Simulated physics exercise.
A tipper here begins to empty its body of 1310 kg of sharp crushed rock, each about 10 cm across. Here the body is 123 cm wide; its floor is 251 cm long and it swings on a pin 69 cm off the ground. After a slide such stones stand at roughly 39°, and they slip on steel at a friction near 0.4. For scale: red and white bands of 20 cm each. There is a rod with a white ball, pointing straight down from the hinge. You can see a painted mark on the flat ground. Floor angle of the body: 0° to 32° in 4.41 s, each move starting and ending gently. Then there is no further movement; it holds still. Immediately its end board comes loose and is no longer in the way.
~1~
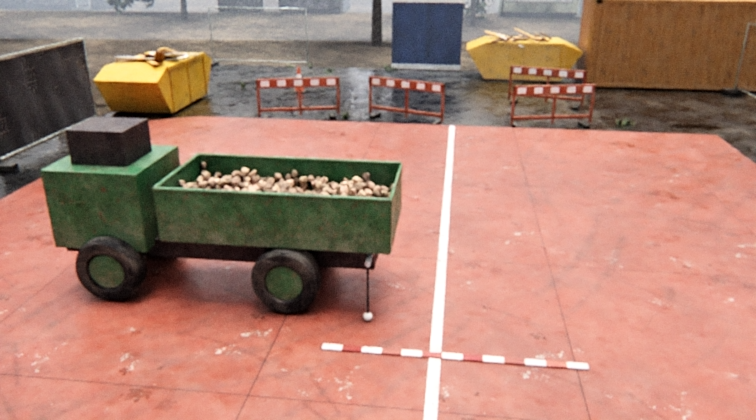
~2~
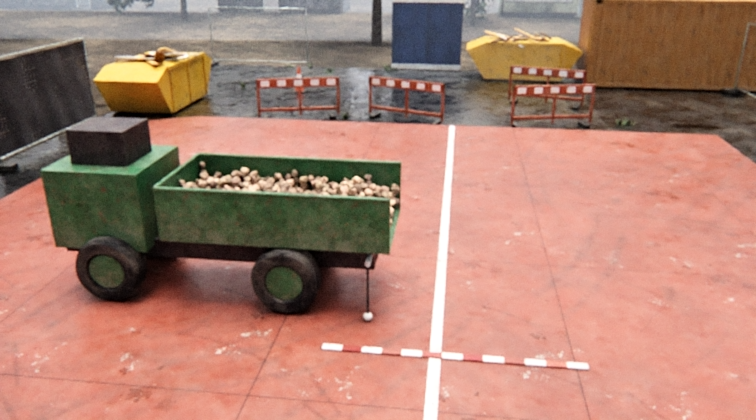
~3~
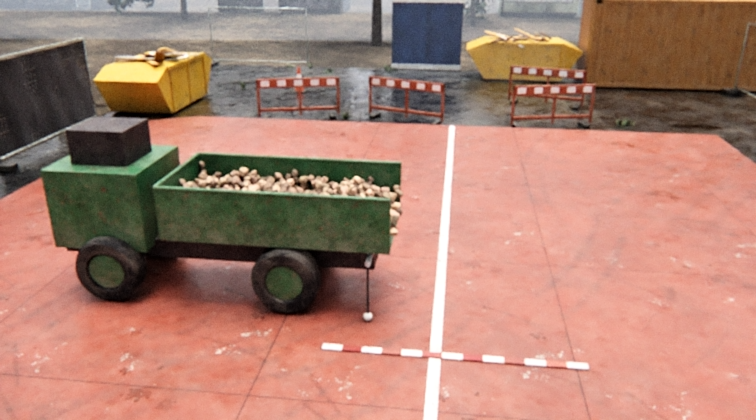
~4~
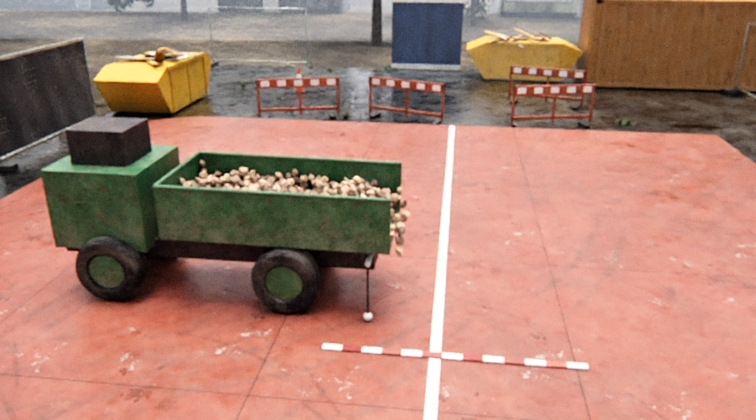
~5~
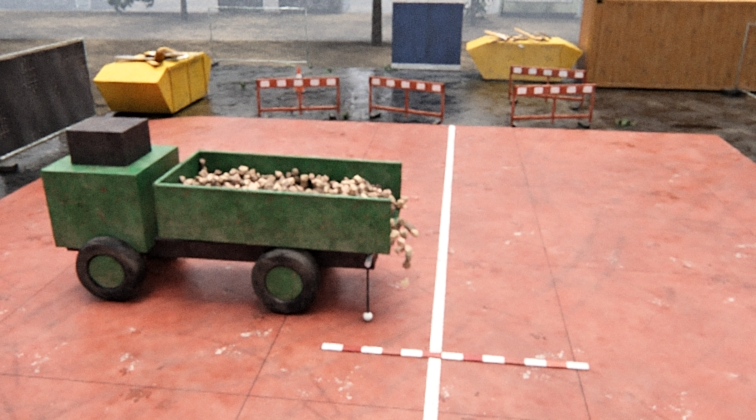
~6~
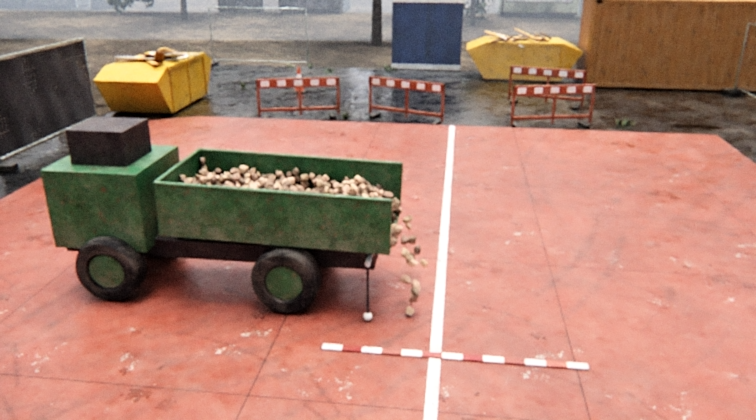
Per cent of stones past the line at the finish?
Roughly 45 percent.
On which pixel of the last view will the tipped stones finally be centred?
The middle should be near (436, 284).
A little later the floor is at 27°; 80 % in the body, 17 % short of the line, 2 % past the line; the foremost stones are at (472, 294).
Then the floor is at 32°; 37 % in the body, 42 % short of the line, 21 % past the line; the foremost stones are at (490, 286).
Later still the floor is at 32°; 22 % in the body, 46 % short of the line, 32 % past the line; the foremost stones are at (509, 287).
In the end the floor is at 32°; 0 % in the body, 54 % short of the line, 46 % past the line; the foremost stones are at (535, 290).
